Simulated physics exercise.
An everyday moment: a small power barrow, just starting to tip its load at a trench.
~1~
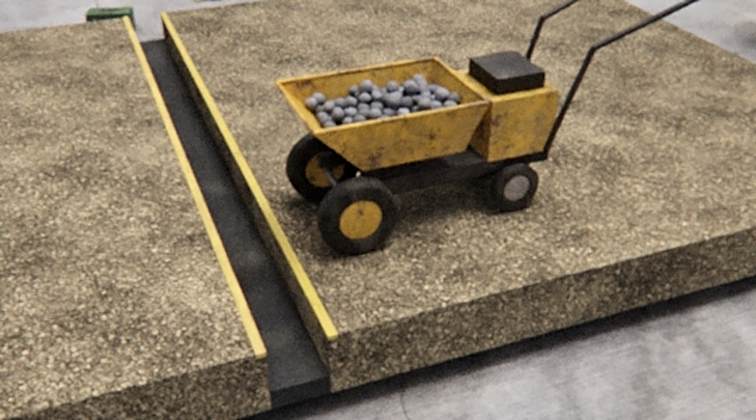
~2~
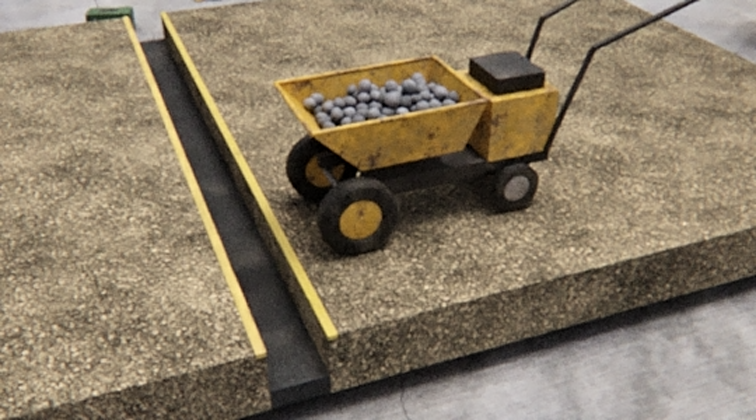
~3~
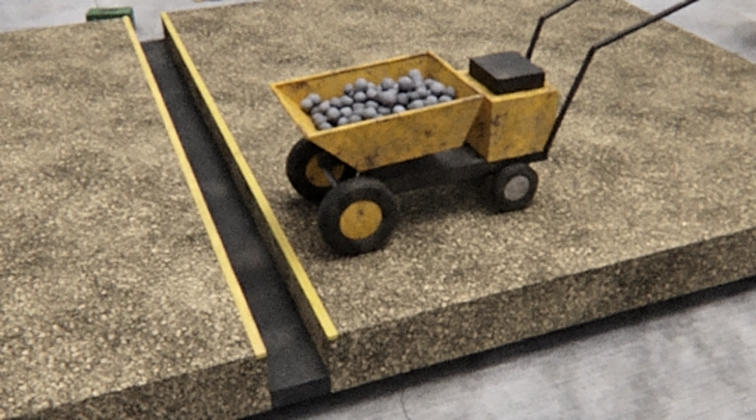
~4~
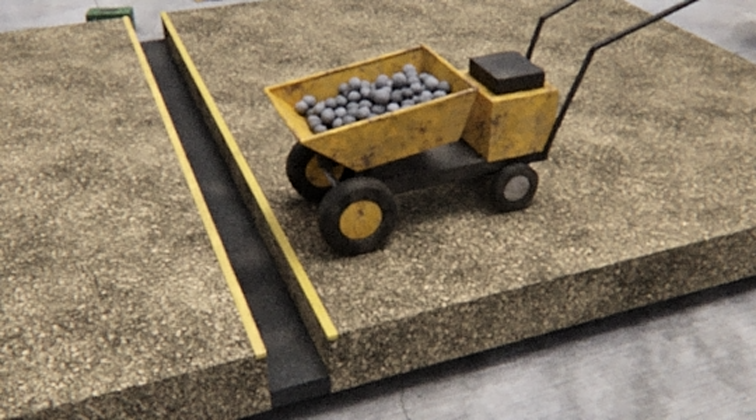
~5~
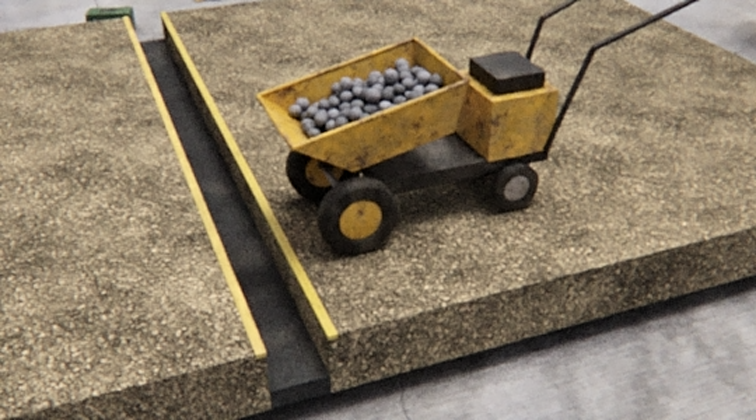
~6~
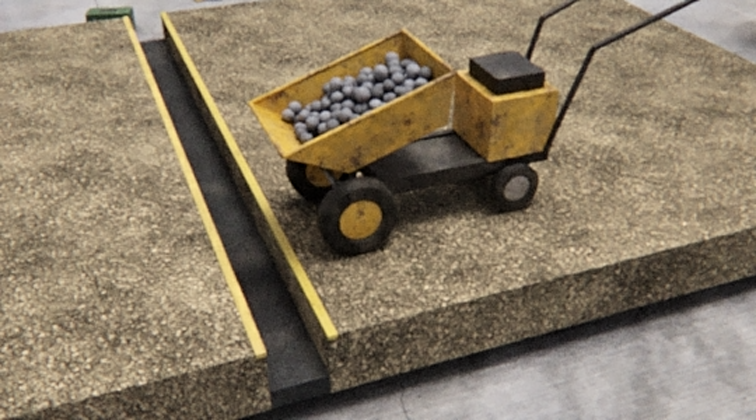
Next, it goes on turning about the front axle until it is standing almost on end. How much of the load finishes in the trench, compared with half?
Below half.
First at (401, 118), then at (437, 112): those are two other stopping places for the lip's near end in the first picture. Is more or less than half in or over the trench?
Lab note - position 1: A majority share; position 2: A minority share.
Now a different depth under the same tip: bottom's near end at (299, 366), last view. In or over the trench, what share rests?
Estimated share: Approx. 30 per cent.
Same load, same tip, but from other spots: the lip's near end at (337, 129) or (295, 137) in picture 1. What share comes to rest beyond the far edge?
You'd get 40 in a hundred the first time and 90 in a hundred the second.
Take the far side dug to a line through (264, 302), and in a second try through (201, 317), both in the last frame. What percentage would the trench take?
0 % then 90 %, roughly.
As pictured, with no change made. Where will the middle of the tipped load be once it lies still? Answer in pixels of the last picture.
Resting centre, last picture - approx. (187, 249).
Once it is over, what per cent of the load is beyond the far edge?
Roughly 75 per cent of the load.
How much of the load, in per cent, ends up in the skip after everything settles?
0 in a hundred, roughly.
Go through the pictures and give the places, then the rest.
The first frame shows lip of the skip at (314, 133), level; top of the load at (396, 98), round cobbles; first edge of the trench at (310, 292); far edge at (242, 308), the trench over half as wide as the skip, and about as deep as wide.
The second frame shows lip of the skip at (312, 134), level; top of the load at (395, 97).
The third frame shows lip of the skip at (308, 137), tipped barely; top of the load at (403, 99).
The fourth frame shows lip of the skip at (301, 142), tipped a little; top of the load at (397, 96).
The fifth frame shows lip of the skip at (293, 148), tipped a little; top of the load at (397, 90).
The sixth frame shows lip of the skip at (284, 157), tipped clearly; top of the load at (397, 80); first edge of the trench at (310, 292); far edge at (242, 308).
Soon, skip tipped steeply; all in the skip.
A while on, skip tipped right over; about two thirds in the skip; a small part in or heaped over the trench; about a quarter beyond it; a stray few falling.
Towards the end, skip tipped right over; a small part in the skip; about a quarter in or heaped over the trench; most beyond it.
Finally, skip tipped right over; a stray few in the skip; about a quarter in or heaped over the trench; most beyond it.
